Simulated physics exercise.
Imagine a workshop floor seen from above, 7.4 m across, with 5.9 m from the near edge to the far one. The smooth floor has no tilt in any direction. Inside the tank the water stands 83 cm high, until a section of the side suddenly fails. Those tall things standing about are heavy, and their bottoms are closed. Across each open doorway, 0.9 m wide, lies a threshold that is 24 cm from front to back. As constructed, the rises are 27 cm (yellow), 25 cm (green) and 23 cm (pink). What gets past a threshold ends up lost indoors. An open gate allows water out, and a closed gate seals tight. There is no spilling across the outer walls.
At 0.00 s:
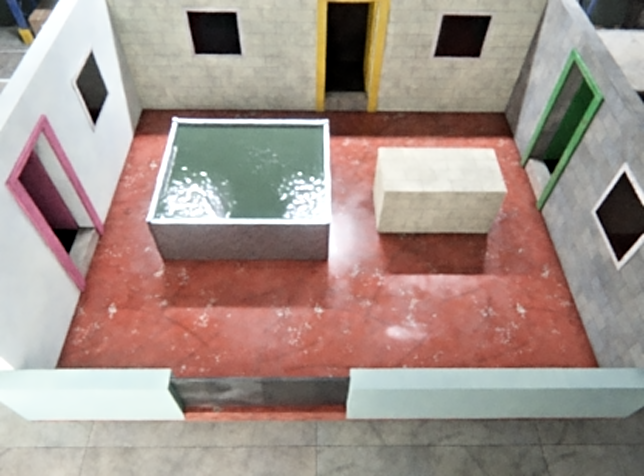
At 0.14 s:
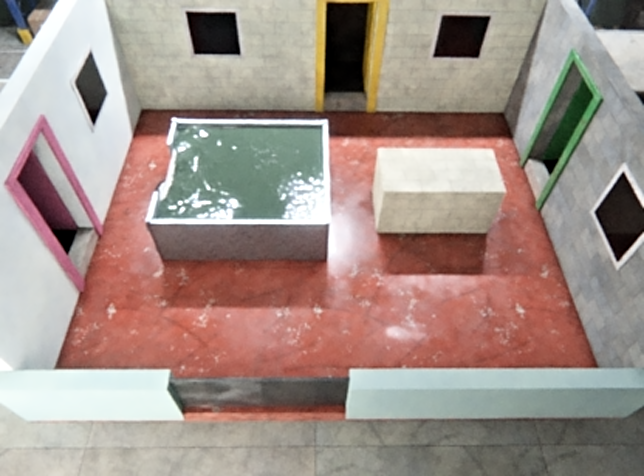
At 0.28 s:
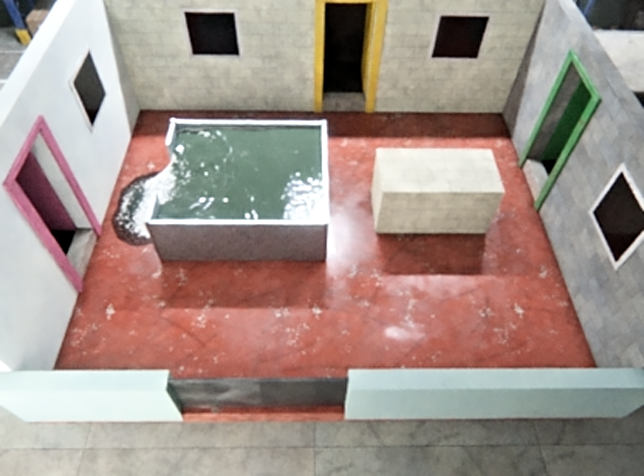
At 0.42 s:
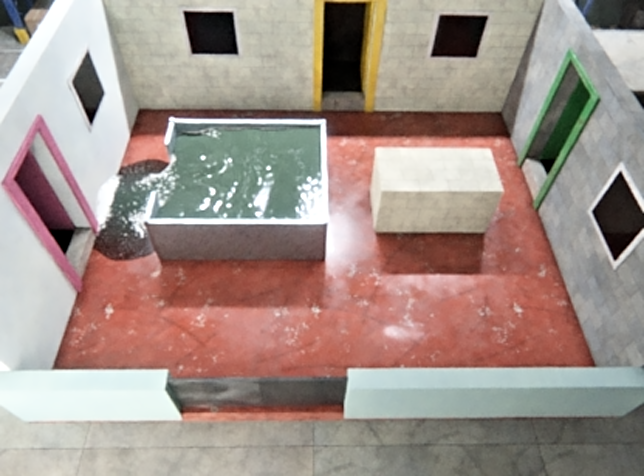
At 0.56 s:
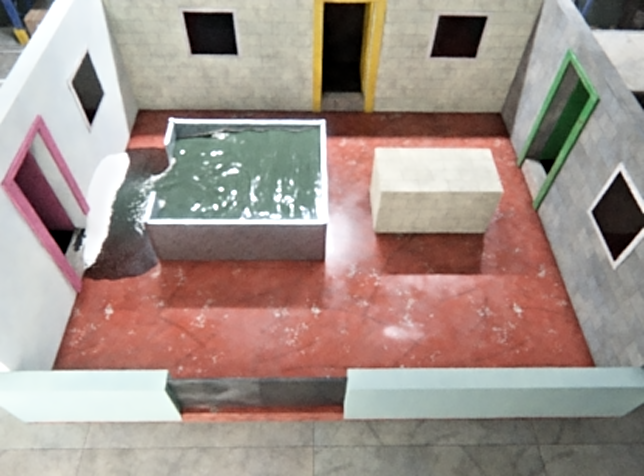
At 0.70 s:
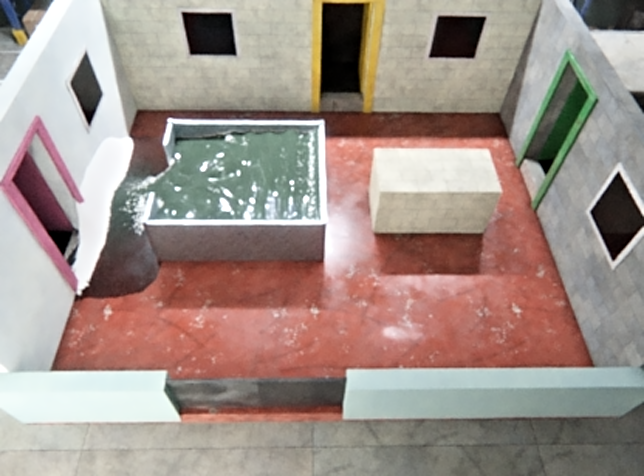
Green water pours from the tank's left side and spreads across the red floor to the pink door.
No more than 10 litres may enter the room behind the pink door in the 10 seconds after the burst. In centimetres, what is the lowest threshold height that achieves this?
36 cm.
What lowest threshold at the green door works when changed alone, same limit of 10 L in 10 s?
Green - roughly 16 cm.
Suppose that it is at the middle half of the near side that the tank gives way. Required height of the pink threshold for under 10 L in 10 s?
Then the minimum is about 10.0 cm.
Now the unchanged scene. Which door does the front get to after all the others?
The green one.
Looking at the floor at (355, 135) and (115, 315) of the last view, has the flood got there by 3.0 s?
Submerged, then submerged.
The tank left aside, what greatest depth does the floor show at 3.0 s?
About 40 cm at most.
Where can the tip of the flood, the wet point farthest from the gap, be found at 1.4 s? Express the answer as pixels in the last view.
Pixel: About (42, 397).
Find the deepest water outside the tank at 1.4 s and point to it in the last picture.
Around pixel (116, 208).
After 1.4 s water covers 20 % of the floor, deepest (62 cm) near (116, 208); 33 cm at the pink door, 15 litres in over its 23 cm threshold.
After 3.0 s water covers 50 % of the floor, deepest (40 cm) near (137, 113); 25 cm at the pink door, 59 litres in over its 23 cm threshold.
After 10.0 s water covers 100 % of the floor, deepest (18 cm) near (524, 393); 9 cm at the pink door, 67 litres in over its 23 cm threshold.
At the pink door as built, the water arrived by 0.6 s and peaked near 48 cm at 0.7 s.
Run again over the same 10 s with other heights there, 29 litres in over 29.5 cm, 5 litres over 39.5 cm. The limit of 10 litres is kept from about 36 cm up.
